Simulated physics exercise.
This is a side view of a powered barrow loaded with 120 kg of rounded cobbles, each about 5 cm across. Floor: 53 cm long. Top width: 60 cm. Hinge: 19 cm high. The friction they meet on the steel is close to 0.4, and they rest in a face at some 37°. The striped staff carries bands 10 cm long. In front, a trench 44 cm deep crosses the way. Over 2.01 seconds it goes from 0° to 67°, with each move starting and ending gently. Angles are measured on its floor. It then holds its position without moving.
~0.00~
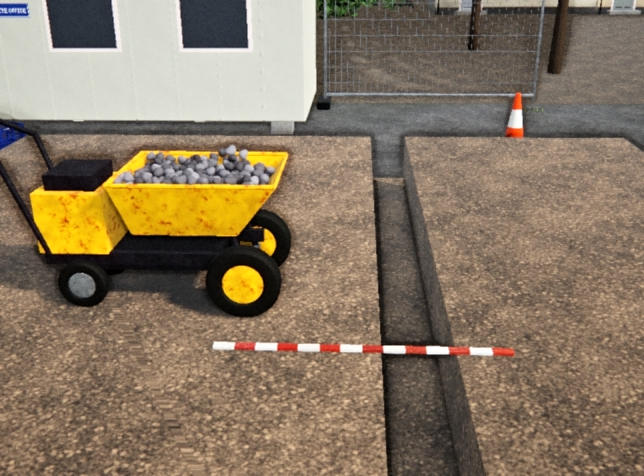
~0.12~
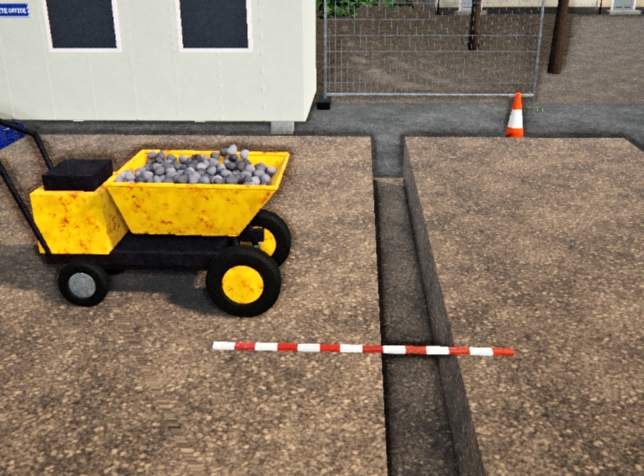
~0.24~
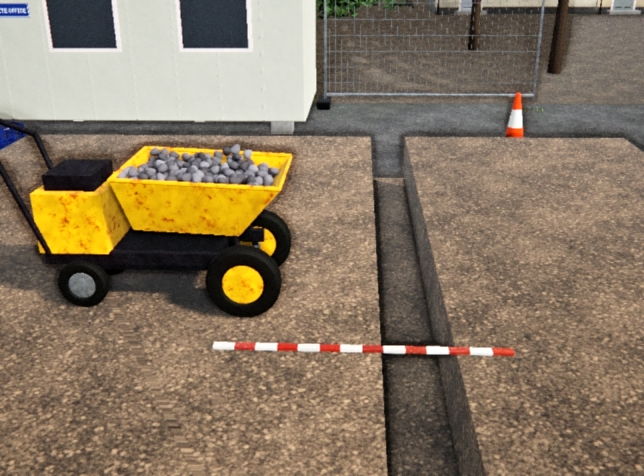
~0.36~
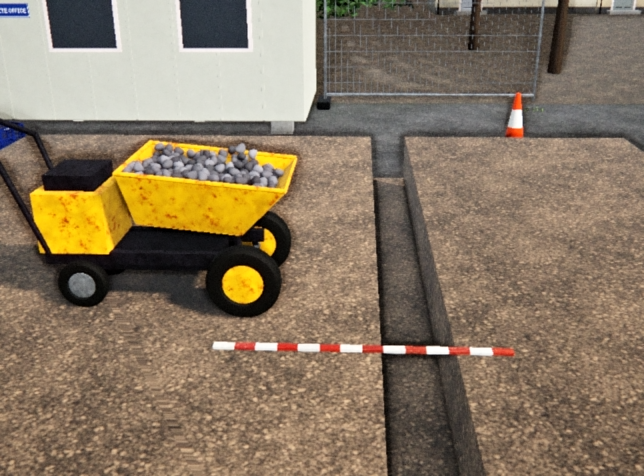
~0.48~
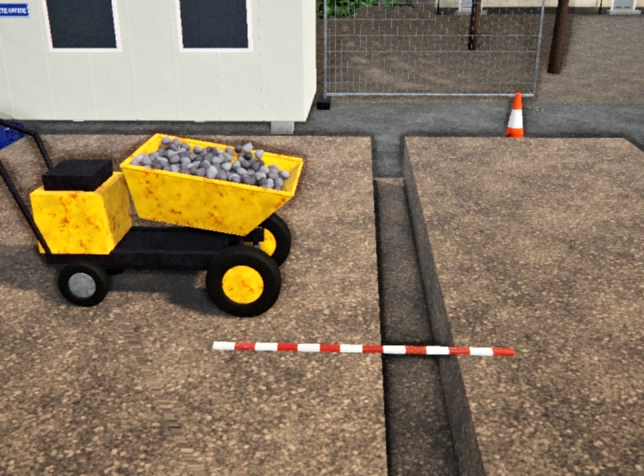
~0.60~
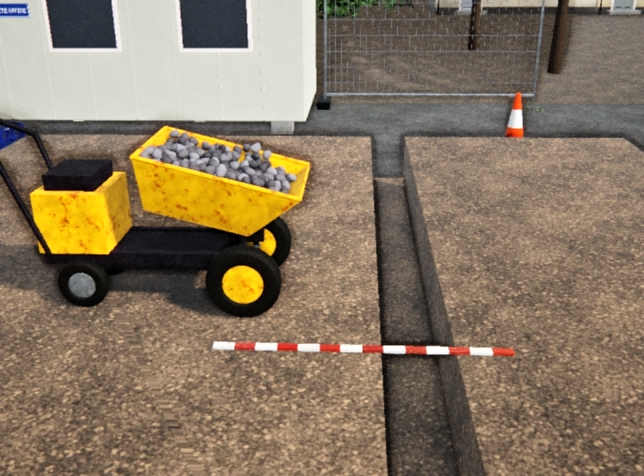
A yellow powered barrow loaded with grey rounded stones stands at the left of a brown dirt yard, seen from the side and slightly above. A narrow trench runs through the ground to its right, crossed by a red-and-white striped staff, with a pale cabin, wire fence and orange cone behind. The tray slowly tilts down to the right, carrying the stones, while the wheels and camera stay still.
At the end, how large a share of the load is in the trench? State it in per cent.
A share of about 89 per cent.
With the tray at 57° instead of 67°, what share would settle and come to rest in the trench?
Trench share: Approx. 50%.
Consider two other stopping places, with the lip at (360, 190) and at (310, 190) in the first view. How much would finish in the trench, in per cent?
About 45 and 95 per cent.
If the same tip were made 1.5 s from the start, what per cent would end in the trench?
Expected share: Around 90%.
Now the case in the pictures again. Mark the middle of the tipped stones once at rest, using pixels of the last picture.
I'd put it close to (405, 349).
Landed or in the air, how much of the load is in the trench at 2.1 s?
By then, around 40 percent.
After 1.5 s the floor is at 57°; 99 % in the tray, 1 % short of the trench; the foremost stones are at (360, 237).
After 2.1 s the floor is at 67°; 47 % in the tray, 11 % short of the trench, 42 % in the trench; the foremost stones are at (434, 345).
After 2.5 s the floor is at 67°; 25 % in the tray, 12 % short of the trench, 63 % in the trench; the foremost stones are at (435, 353).
After 4.4 s the floor is at 67°; 0 % in the tray, 11 % short of the trench, 89 % in the trench; the foremost stones are at (434, 339).
